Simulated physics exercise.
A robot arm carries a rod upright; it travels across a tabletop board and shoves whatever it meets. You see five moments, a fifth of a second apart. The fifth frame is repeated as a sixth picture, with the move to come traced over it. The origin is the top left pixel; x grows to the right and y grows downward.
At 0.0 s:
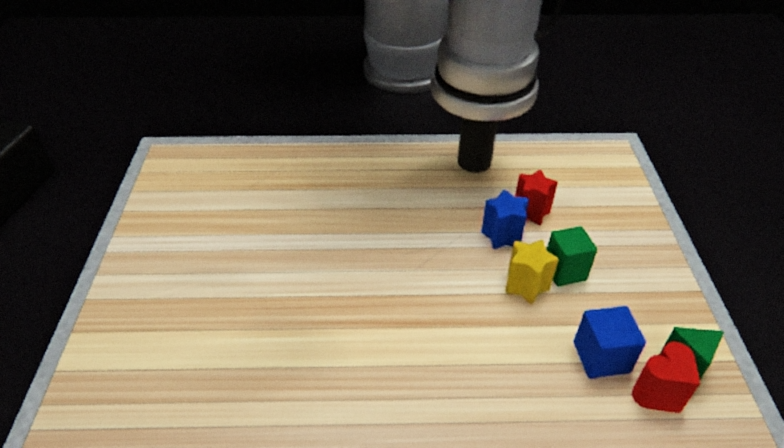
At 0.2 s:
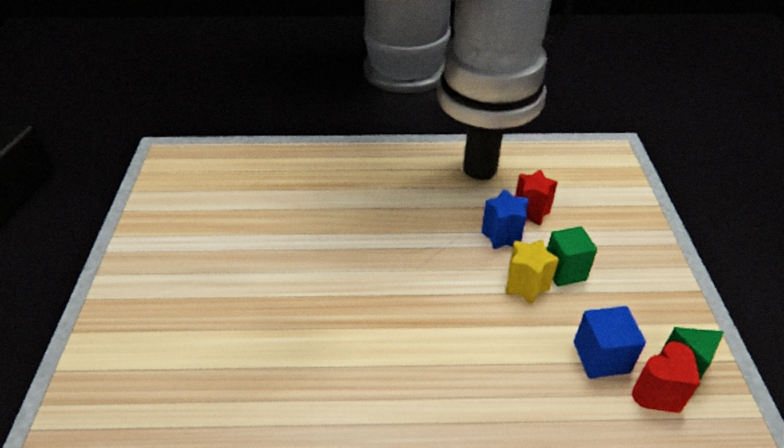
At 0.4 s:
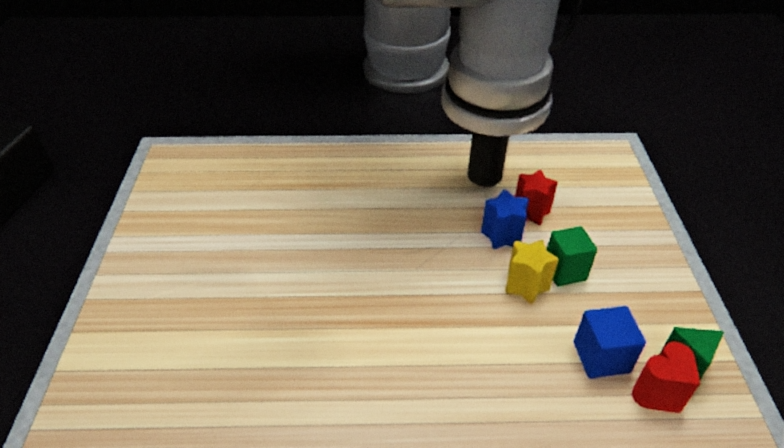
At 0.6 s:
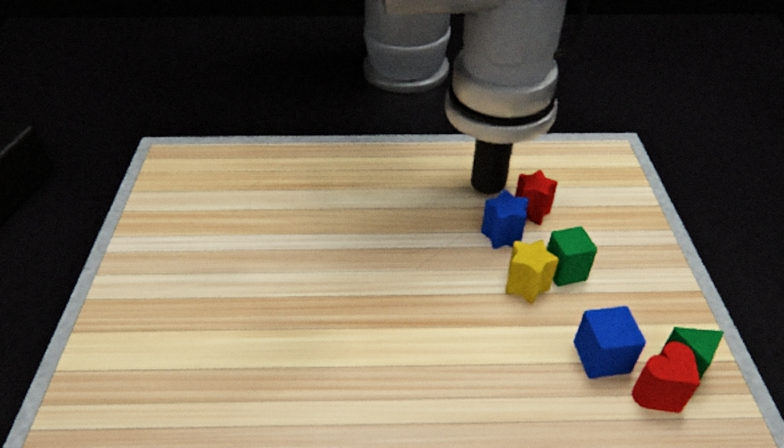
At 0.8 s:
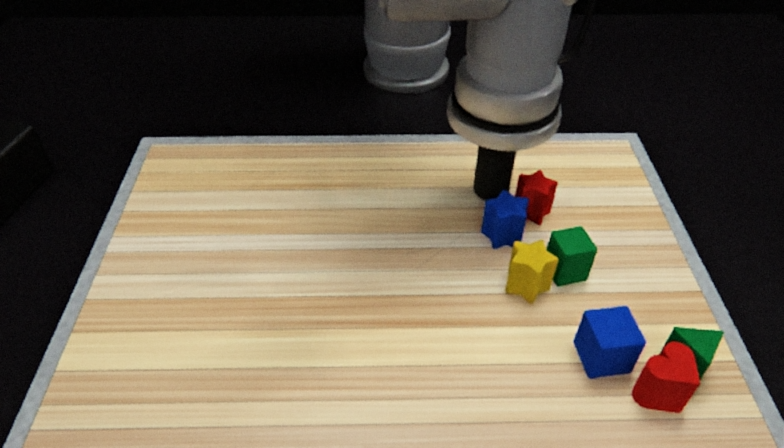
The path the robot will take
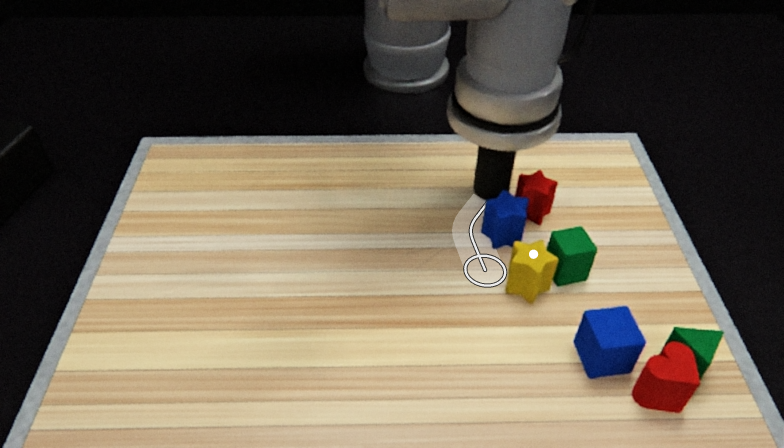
A light wooden board with a grey edge lies against a dark background, seen from above at an angle by a camera that stays still. Red, blue and yellow star-shaped blocks and a green block sit towards the upper right, with a blue cube, a red heart and a green block at lower right. A grey robot arm's black rod moves slightly down and right, closer to the blue and red stars, while the blocks stay still.
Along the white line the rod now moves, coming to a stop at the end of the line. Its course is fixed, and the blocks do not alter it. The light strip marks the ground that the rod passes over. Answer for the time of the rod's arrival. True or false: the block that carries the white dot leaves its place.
That claim is false.
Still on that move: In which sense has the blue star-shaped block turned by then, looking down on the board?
Its rotation is counterclockwise.
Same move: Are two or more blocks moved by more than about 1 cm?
No, that is not what happens.
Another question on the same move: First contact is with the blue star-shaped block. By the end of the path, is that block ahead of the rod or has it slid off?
That block drops off.
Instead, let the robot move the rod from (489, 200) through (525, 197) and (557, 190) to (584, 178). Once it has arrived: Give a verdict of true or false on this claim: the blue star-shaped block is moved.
That statement is not accurate.
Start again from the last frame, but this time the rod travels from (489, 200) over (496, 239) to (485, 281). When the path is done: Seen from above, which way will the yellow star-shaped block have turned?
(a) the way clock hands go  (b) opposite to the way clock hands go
I choose b.
Drawn move, from (489, 200) via (475, 220) and (474, 244), ending at (485, 270); the dot is on the yellow star-shaped block.
The first path, step by step. One third of the way, rod (476, 209); nothing pushed yet.
Two thirds of the way, rod (476, 234); blue star-shaped block (515, 213), turned 50° anticlockwise.
At the end, rod (487, 260); blue star-shaped block (518, 215), turned 70° anticlockwise; yellow star-shaped block still.
